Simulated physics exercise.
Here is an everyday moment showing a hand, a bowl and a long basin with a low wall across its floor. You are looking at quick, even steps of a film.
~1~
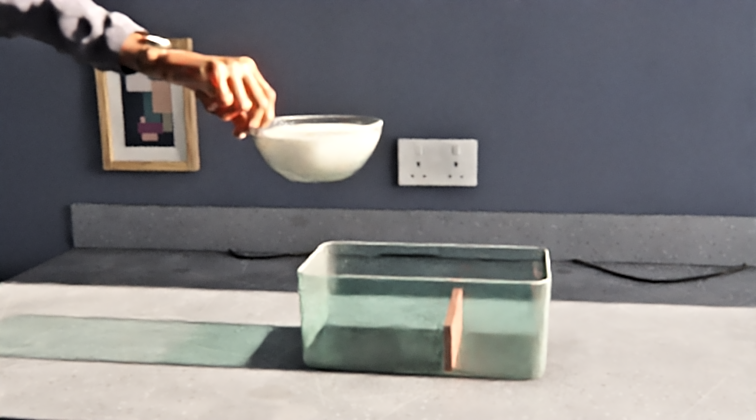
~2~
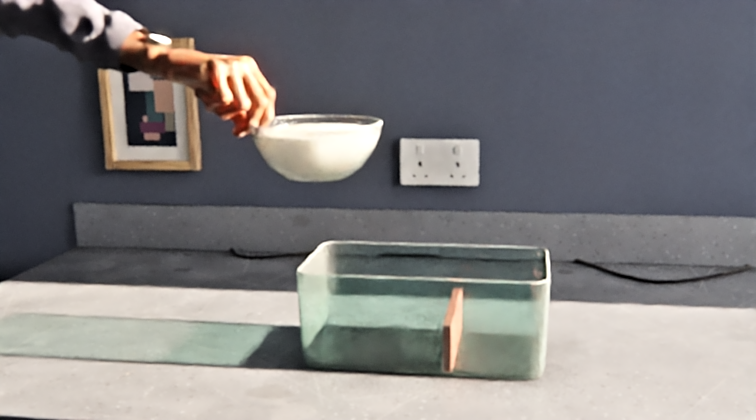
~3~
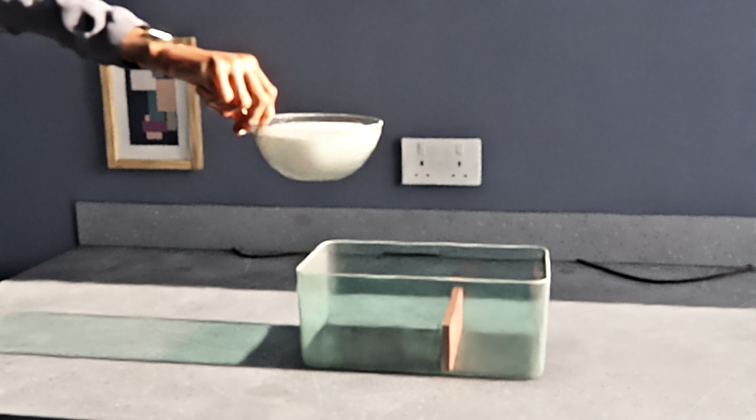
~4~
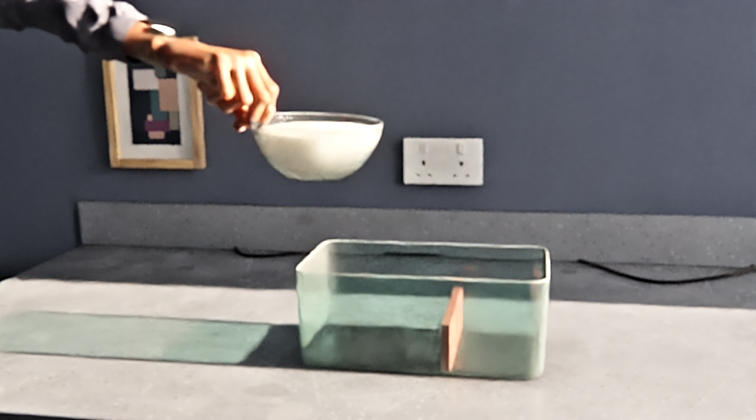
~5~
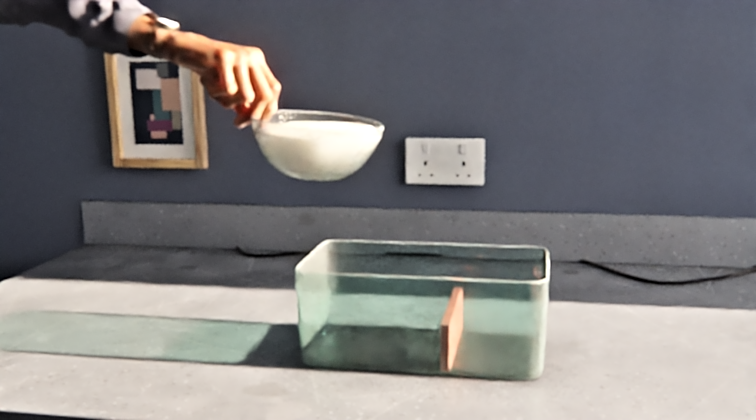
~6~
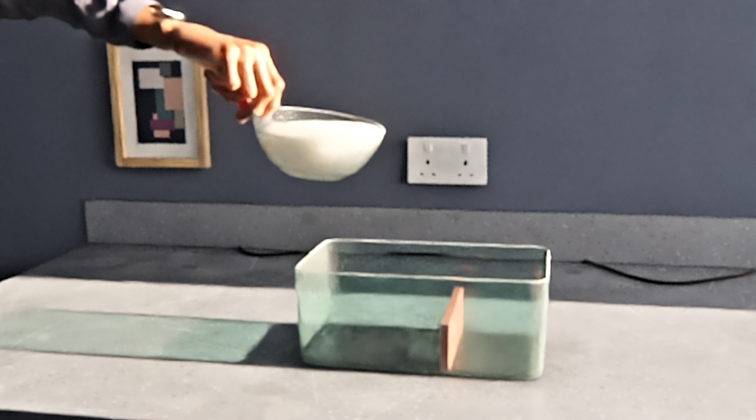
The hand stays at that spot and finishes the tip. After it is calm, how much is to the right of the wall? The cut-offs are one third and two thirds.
It falls below one third.
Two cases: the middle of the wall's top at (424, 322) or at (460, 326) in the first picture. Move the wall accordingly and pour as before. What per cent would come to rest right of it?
Roughly 70 % and then 20 %.
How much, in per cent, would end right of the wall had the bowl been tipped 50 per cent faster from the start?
About 10 per cent.
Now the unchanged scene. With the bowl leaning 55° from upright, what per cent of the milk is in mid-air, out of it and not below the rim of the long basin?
Around 30 in a hundred.
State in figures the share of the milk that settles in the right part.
I'd put it near 15 per cent.
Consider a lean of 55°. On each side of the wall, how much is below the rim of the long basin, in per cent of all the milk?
Left 20, right 5.
A moment on, the bowl is tipped part way and 46 per cent is still to pour, 19 is left of the wall and 3 right of it.
Next, the bowl is tipped on its side and 3 per cent is still to pour, 73 is left of the wall and 17 right of it.
Then the bowl is tipped on its side and 0 per cent is still to pour, 82 is left of the wall and 17 right of it.
Later the bowl is tipped on its side and 0 per cent is still to pour, 82 is left of the wall and 17 right of it.
In the end 82 per cent lies left of the wall, 17 right of it and 1 outside.
